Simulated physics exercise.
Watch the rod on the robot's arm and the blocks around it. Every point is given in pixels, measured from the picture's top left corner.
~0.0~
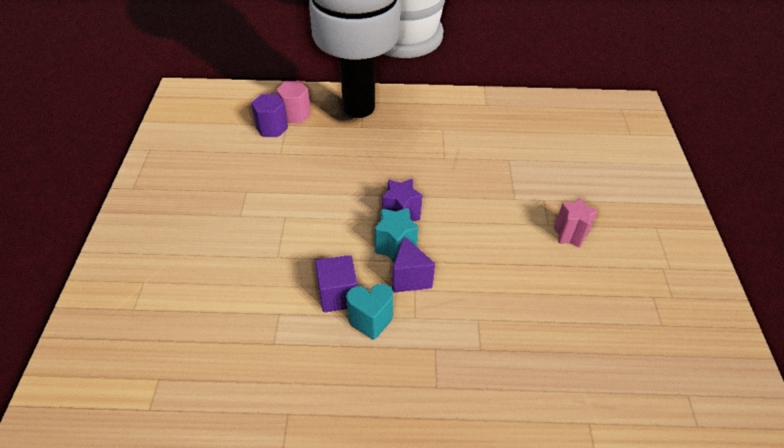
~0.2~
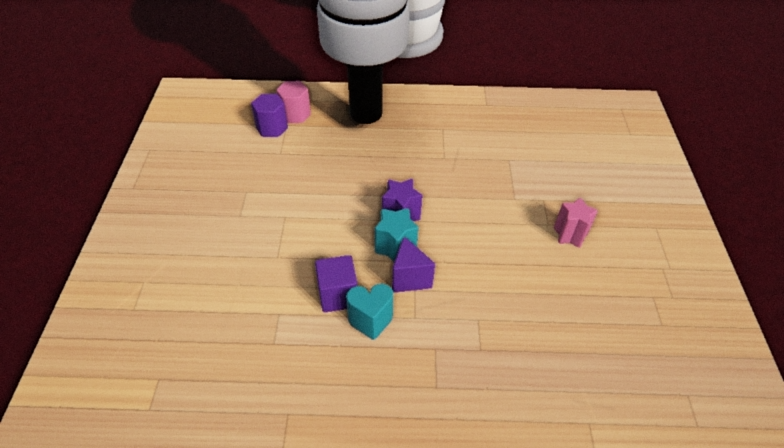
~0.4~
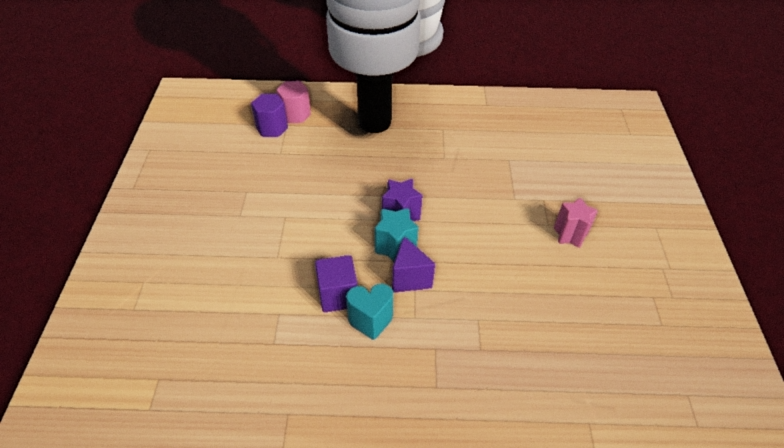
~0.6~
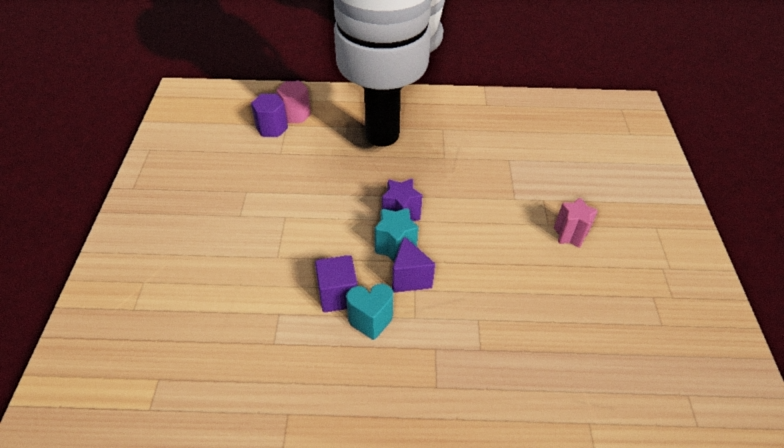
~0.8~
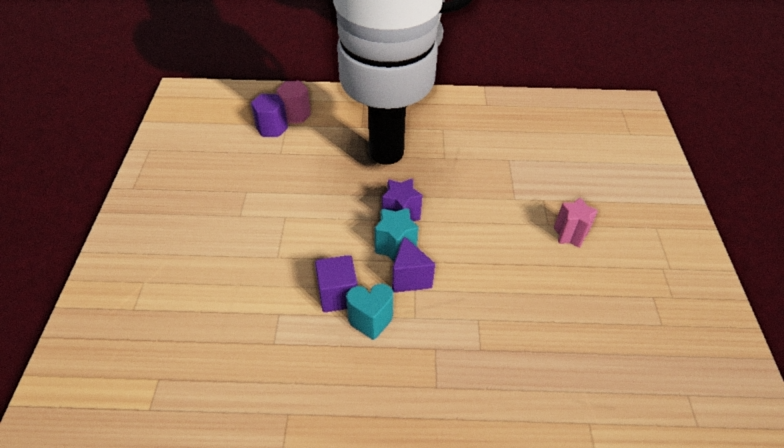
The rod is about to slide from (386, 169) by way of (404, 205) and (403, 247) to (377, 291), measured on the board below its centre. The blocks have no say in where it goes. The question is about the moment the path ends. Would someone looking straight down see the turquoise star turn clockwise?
I'd say yes.
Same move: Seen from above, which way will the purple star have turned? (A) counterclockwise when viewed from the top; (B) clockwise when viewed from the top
Choice A: Counterclockwise when viewed from the top.
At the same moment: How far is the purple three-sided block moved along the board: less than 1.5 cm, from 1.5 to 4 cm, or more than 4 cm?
Over 4 cm.
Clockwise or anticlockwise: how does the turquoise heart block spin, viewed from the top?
In a top view, it turns clockwise.
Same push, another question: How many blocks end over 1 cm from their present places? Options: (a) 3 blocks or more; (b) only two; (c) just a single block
That would be a.
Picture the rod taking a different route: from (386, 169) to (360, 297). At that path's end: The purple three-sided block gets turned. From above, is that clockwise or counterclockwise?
It turns clockwise.
The first path, step by step. One third of the way, rod (405, 190); turquoise star (397, 230), turned 35° clockwise; purple star (409, 204); purple three-sided block (411, 261).
Two thirds of the way, rod (403, 233); turquoise heart block (368, 311), turned 50° clockwise; turquoise star (386, 278), turned 50° clockwise; purple star (405, 251); purple three-sided block (414, 298), turned 95° anticlockwise.
At the end, rod (377, 277); turquoise heart block (346, 349), turned 55° clockwise; turquoise star (376, 325), turned 85° clockwise; purple star (399, 293), turned 30° anticlockwise; purple three-sided block (426, 317), turned 120° anticlockwise.
